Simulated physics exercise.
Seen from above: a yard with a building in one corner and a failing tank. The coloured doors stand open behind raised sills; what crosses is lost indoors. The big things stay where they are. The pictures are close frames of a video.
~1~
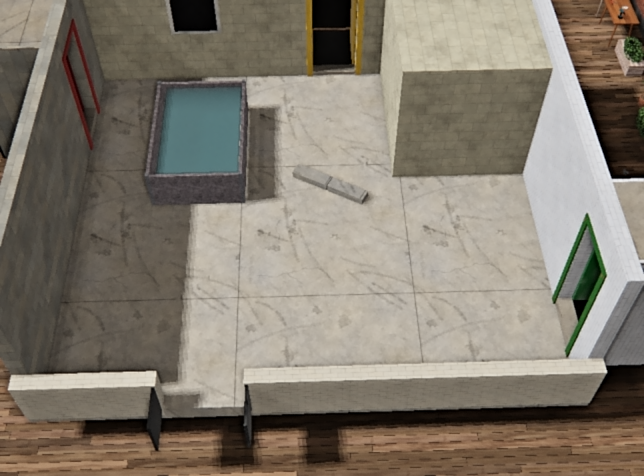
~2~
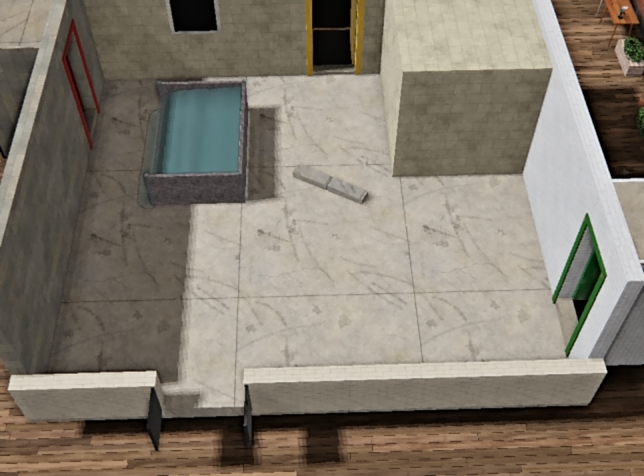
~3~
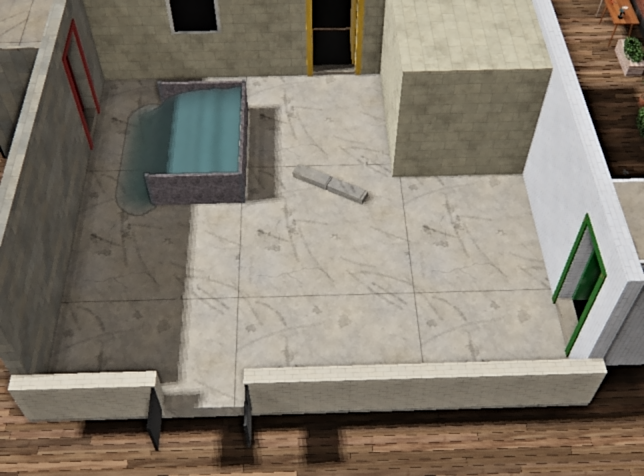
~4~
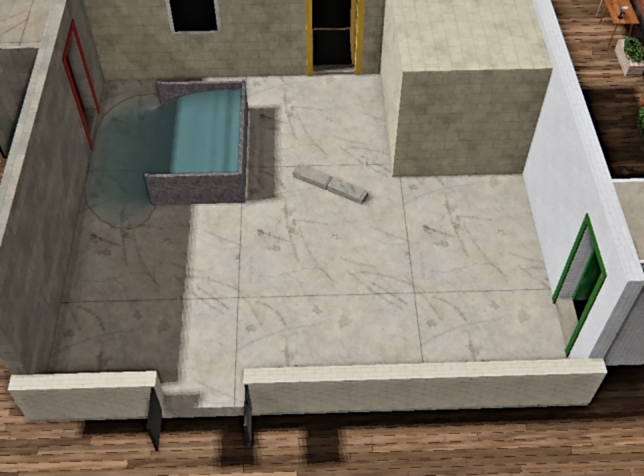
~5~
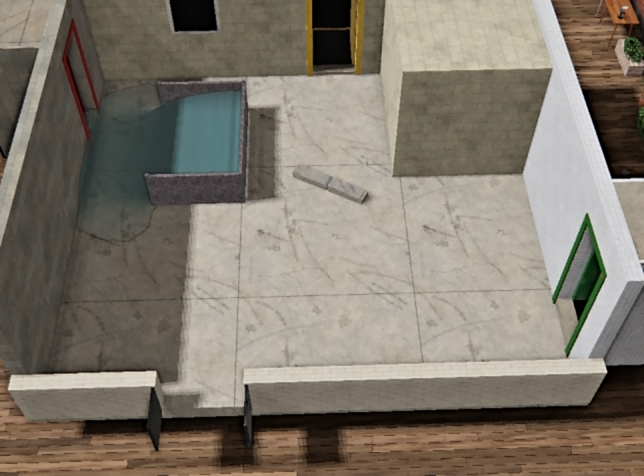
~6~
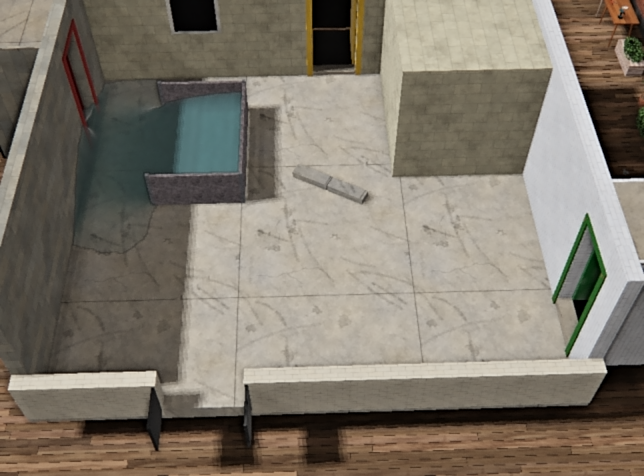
At first, still water fills a raised tank in a walled yard with red, yellow and green doorways and a block lying on the floor. Then the tank's left side opens and water pours out, spreading in a rounded sheet to the left wall by the red doorway and creeping toward the front.
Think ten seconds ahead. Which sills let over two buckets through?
The red door takes more than that; the green door stays under that; the yellow door stays under that.
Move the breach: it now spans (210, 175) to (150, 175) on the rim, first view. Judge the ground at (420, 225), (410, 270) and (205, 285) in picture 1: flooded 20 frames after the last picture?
In turn: Free of water, free of water, under water.
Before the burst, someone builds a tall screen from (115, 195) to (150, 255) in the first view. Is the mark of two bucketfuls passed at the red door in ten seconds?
One by one: Red door floods.
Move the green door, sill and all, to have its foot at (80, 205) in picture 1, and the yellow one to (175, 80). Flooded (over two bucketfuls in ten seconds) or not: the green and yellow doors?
One by one: The green one passes that mark, the yellow one passes that mark.
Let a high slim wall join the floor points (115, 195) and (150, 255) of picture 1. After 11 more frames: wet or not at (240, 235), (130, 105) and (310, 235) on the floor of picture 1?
One after the other: Under water, flooded, no water.
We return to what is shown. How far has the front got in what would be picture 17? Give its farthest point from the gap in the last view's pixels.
Close to (43, 398).
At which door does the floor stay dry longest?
I say the green-painted one.
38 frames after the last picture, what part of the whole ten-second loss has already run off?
Near 85 in a hundred.
A moment on, water covers 15 % of the floor; the red door far over two buckets in, the green door not reached, the yellow door not reached.
Next, water covers 25 % of the floor; the red door far over two buckets in, the green door not reached, the yellow door not reached.
Then, water covers 45 % of the floor; the red door far over two buckets in, the green door not reached, the yellow door wet at the sill, nothing in.
Later, water covers 60 % of the floor; the red door far over two buckets in, the green door not reached, the yellow door under two buckets in.
In the end, water covers 85 % of the floor; the red door far over two buckets in, the green door wet at the sill, nothing in, the yellow door under two buckets in.
